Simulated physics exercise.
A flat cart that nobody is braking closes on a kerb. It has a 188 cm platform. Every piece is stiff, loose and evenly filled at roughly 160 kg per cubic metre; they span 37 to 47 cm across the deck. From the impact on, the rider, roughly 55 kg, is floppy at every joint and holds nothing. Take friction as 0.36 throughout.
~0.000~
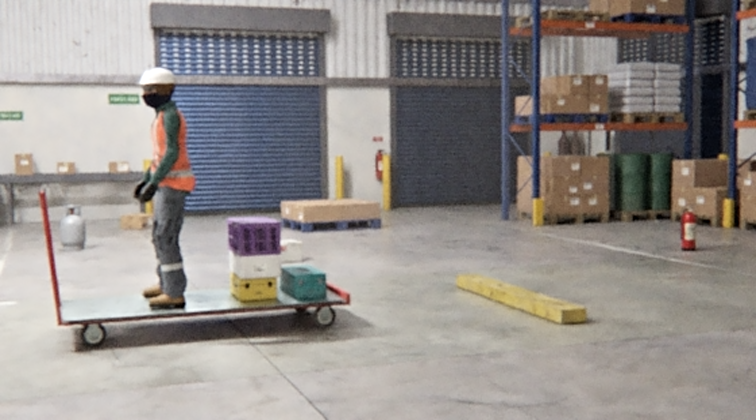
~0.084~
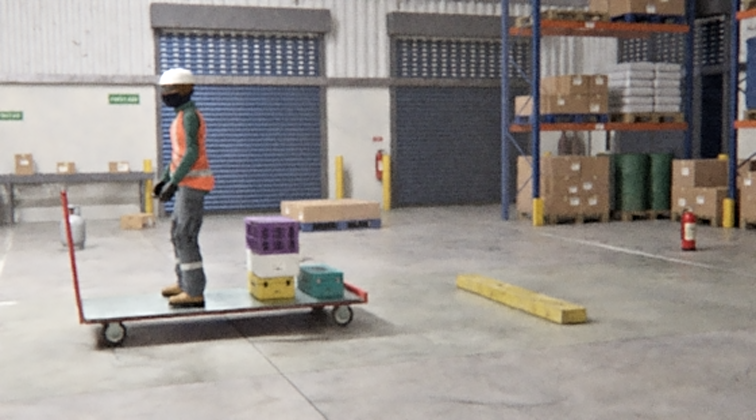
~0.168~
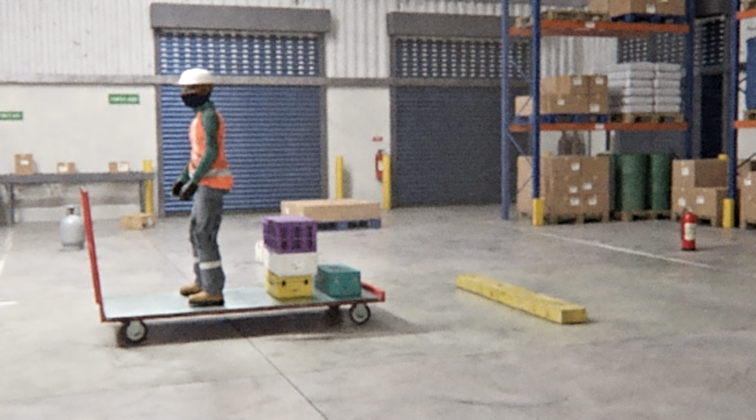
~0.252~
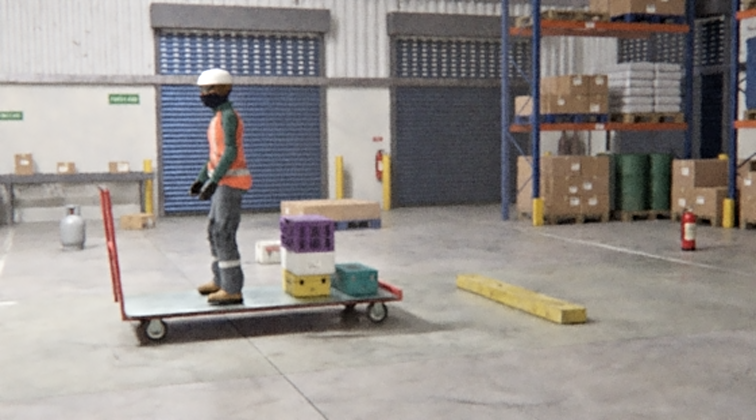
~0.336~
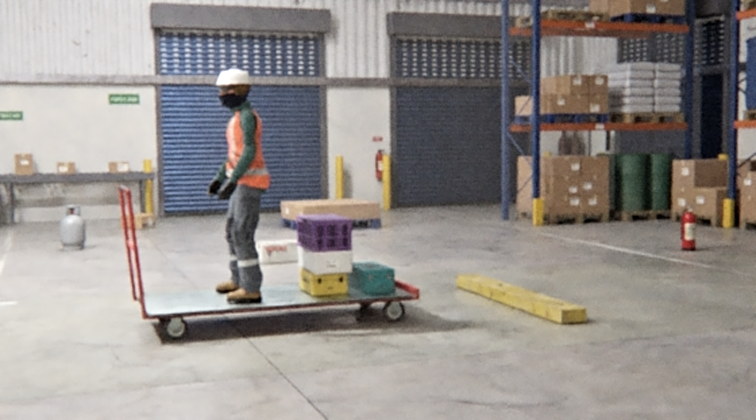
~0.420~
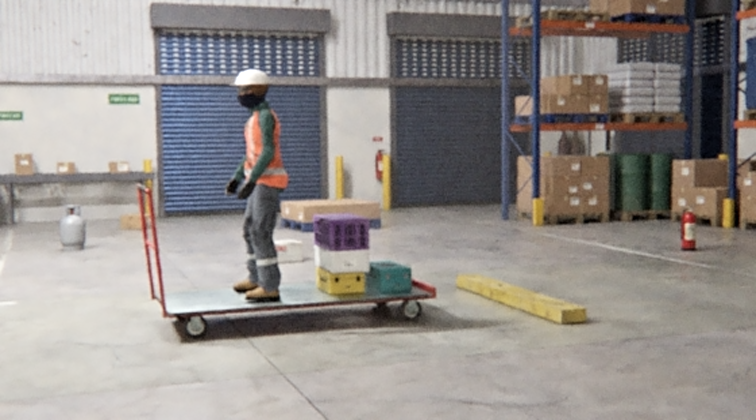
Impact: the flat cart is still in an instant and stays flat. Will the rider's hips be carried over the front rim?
The rider's hips stay over the deck.
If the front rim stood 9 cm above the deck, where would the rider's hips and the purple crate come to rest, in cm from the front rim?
In that case hips 60 behind, purple 50 past.
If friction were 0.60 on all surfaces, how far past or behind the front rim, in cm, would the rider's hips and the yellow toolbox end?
Then hips 70 behind, yellow 50 behind.
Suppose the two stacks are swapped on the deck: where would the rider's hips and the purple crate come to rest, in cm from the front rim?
Then hips 10 behind, purple 80 past.
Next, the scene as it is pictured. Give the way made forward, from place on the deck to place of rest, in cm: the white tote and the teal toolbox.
Forward: White 20, teal 10.
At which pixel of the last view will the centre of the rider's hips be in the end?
Near (454, 230).
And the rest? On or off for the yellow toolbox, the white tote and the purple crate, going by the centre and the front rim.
Yellow on, white on, purple off.
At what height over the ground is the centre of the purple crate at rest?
Roughly 15 cm above it.
Impact comes at 0.95 s.
After 1.20 s the rider's hips are 69 cm behind the rim, near (432, 197) in the last picture's view.
After 1.50 s the rider's hips are 37 cm behind the rim, near (470, 226) in the last picture's view.
After 1.95 s the rider's hips are 39 cm behind the rim, near (468, 227) in the last picture's view.
When all is still (3.6 s), past the rim, purple crate; behind it, yellow toolbox, white tote, teal toolbox and the rider's hips.
